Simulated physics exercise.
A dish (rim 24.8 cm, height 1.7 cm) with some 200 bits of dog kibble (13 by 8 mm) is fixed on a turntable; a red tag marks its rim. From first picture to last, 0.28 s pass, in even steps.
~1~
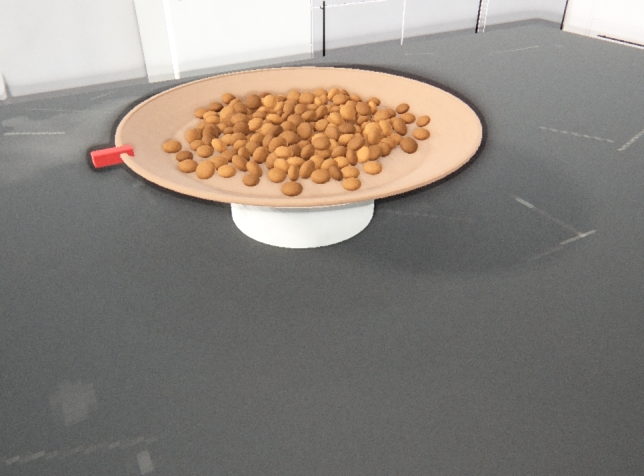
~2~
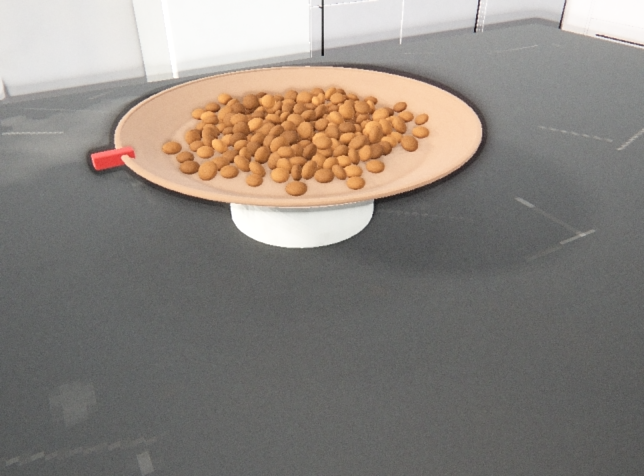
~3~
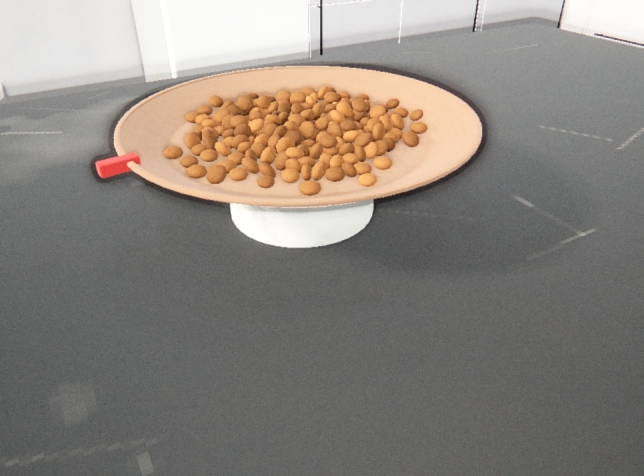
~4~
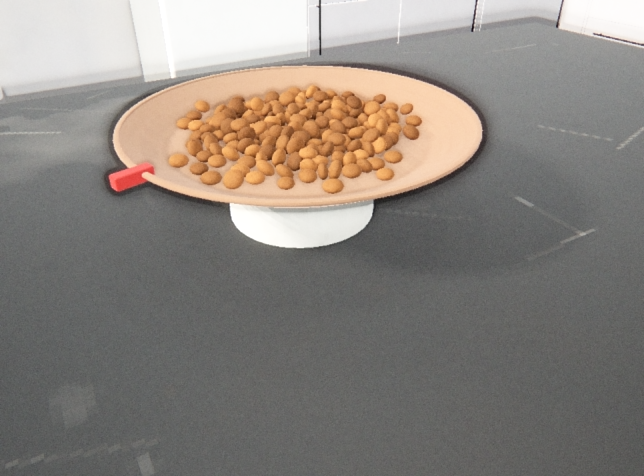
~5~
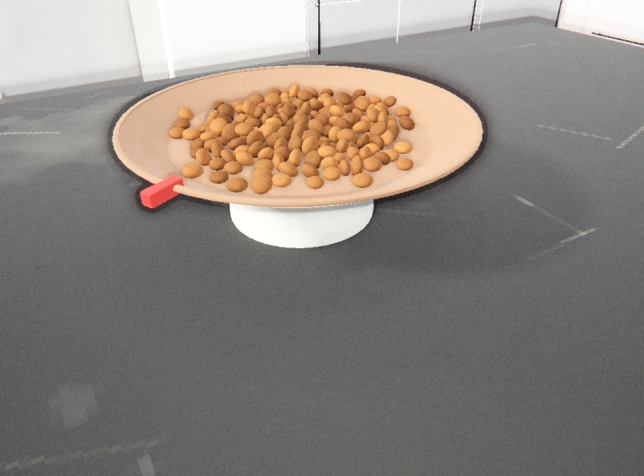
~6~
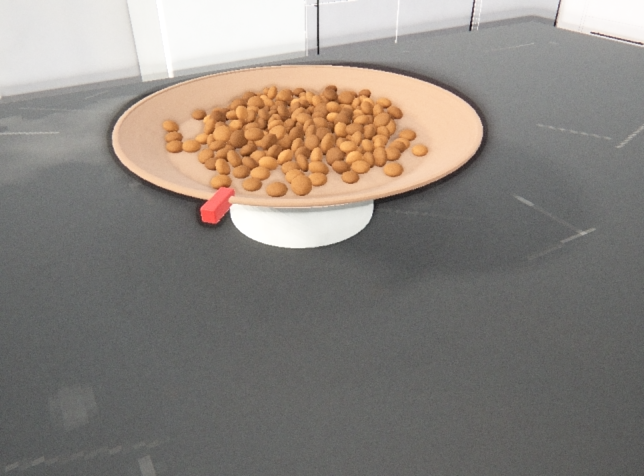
On a dark grey tabletop, a tan dish of brown kibble on a white base turning counterclockwise, its red tag swinging frontward.
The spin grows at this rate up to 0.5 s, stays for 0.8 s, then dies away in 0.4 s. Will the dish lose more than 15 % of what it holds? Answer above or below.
Share that leaves it, set against 15 %: Above.
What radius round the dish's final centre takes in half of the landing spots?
Some 20 cm.
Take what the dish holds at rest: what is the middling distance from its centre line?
Some 9.5 cm.
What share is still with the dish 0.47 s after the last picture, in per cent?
About 95 per cent.
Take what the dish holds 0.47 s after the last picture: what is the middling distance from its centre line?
Roughly 9.5 cm.
Then, 0.47 s after the last picture, dish 95 %, in the air 5 %; middle of the pieces not yet landed near (296, 124).
Then, 0.86 s after the last picture, fallen behind where it stops 5 %, fallen left of where it stops 10 %, dish 80 %; middle of the pieces not yet landed near (302, 123).
Then, 1.23 s after the last picture, fallen behind where it stops 10 %, fallen right of where it stops 5 %, fallen left of where it stops 10 %, dish 75 %; middle of the pieces not yet landed near (297, 126).
Then, 1.58 s after the last picture, fallen behind where it stops 10 %, fallen right of where it stops 5 %, fallen left of where it stops 10 %, dish 75 %; middle of the pieces not yet landed near (302, 129).
In the end, fallen behind where it stops 10 %, fallen in front of where it stops 5 %, fallen right of where it stops 5 %, fallen left of where it stops 10 %, dish 75 %.
